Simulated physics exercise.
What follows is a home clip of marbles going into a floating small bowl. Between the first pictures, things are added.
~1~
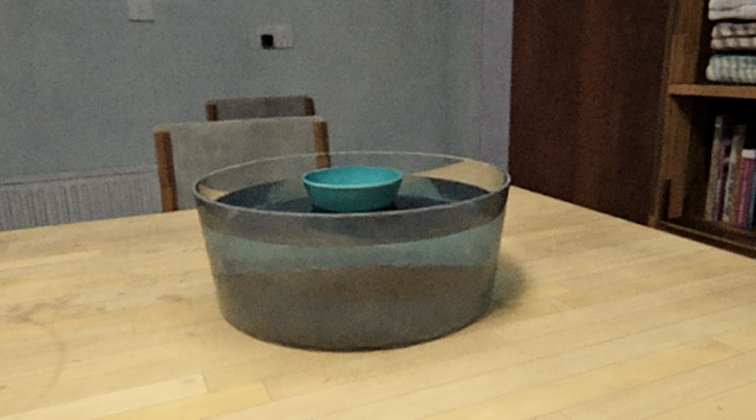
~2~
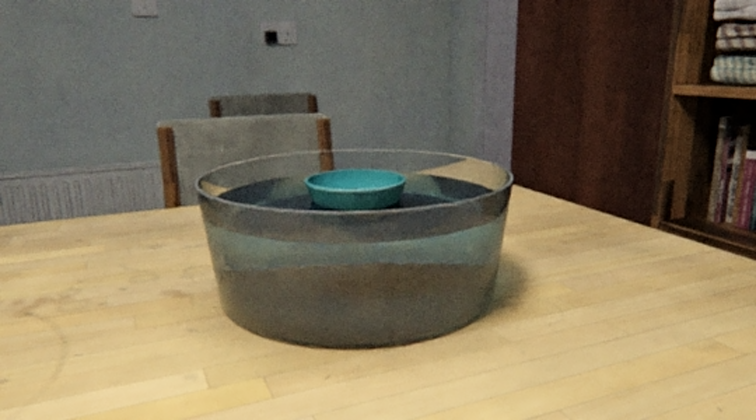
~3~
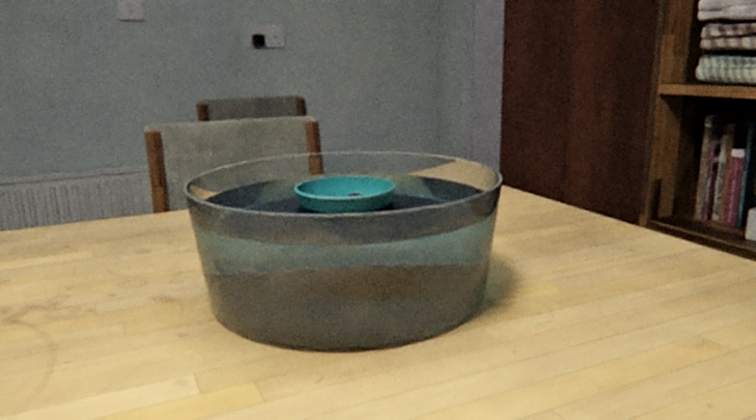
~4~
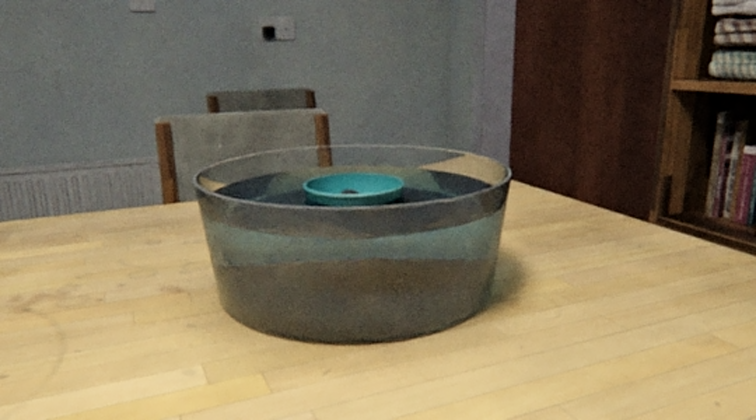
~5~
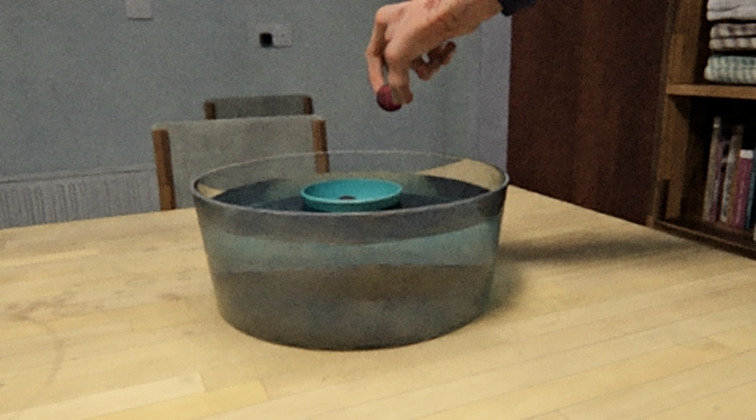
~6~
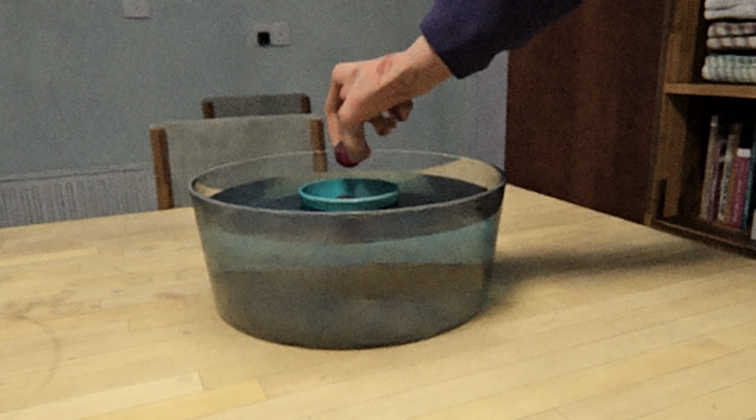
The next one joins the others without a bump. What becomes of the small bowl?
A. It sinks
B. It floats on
Answer: B.
Next, the glass marble is in and the small bowl dips.
After that, it steadies; about a fifth of its side above the surface.
Finally, the small bowl floats; about a fifth of its side above the surface.
